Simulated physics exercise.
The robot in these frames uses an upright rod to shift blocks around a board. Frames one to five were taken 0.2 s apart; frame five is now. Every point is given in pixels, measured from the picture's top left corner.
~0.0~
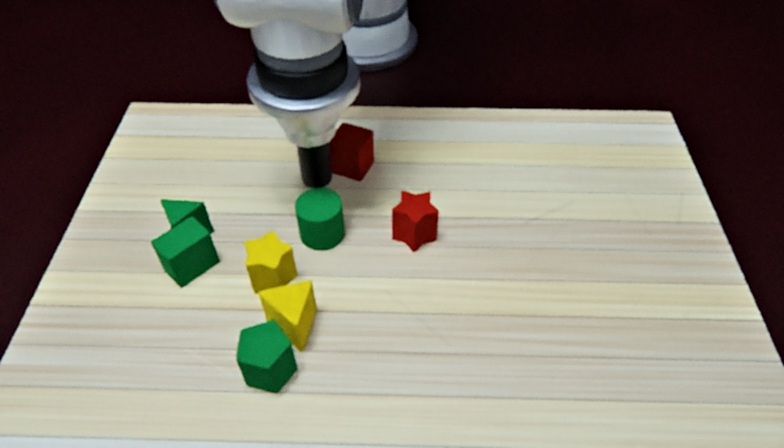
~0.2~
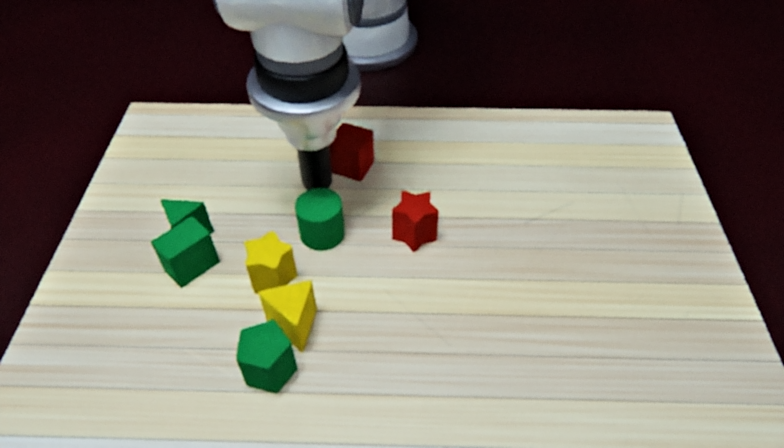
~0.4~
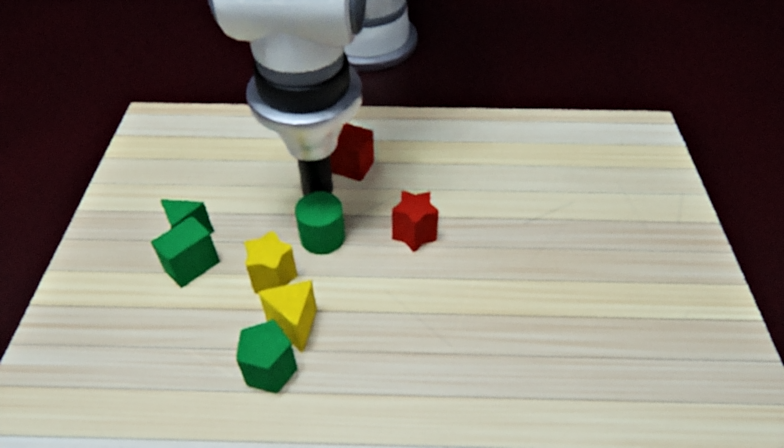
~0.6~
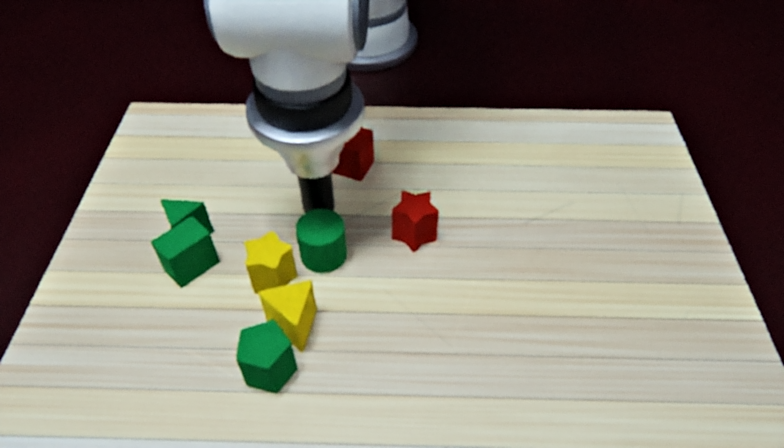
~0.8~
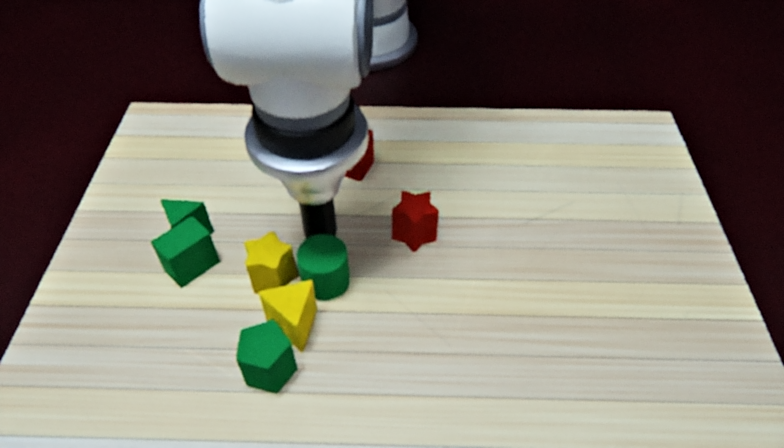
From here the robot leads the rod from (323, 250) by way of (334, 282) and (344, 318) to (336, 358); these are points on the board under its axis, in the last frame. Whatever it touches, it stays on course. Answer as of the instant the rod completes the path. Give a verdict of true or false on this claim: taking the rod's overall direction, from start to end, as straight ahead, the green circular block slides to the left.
This is true.
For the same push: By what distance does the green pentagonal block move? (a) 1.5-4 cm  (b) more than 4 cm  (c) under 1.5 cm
My pick is a.
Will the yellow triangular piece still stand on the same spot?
I'd say no.
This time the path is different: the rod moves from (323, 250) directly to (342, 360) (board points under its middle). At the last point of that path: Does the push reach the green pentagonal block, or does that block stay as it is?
It is moved off its spot.
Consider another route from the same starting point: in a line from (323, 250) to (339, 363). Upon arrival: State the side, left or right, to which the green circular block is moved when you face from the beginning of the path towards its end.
That's a shift to the left.
On the path given first. One third of the way, rod (332, 266); green pentagonal block (253, 351); yellow triangular piece (293, 315), turned 40° clockwise; green circular block (336, 289).
Two thirds of the way, rod (343, 303); green pentagonal block (248, 352); yellow triangular piece (304, 332), turned 95° clockwise; green circular block (352, 329).
At the end, rod (334, 343); green pentagonal block (238, 356); yellow star-shaped block still; yellow triangular piece (295, 338), turned 100° clockwise; green circular block (357, 368).
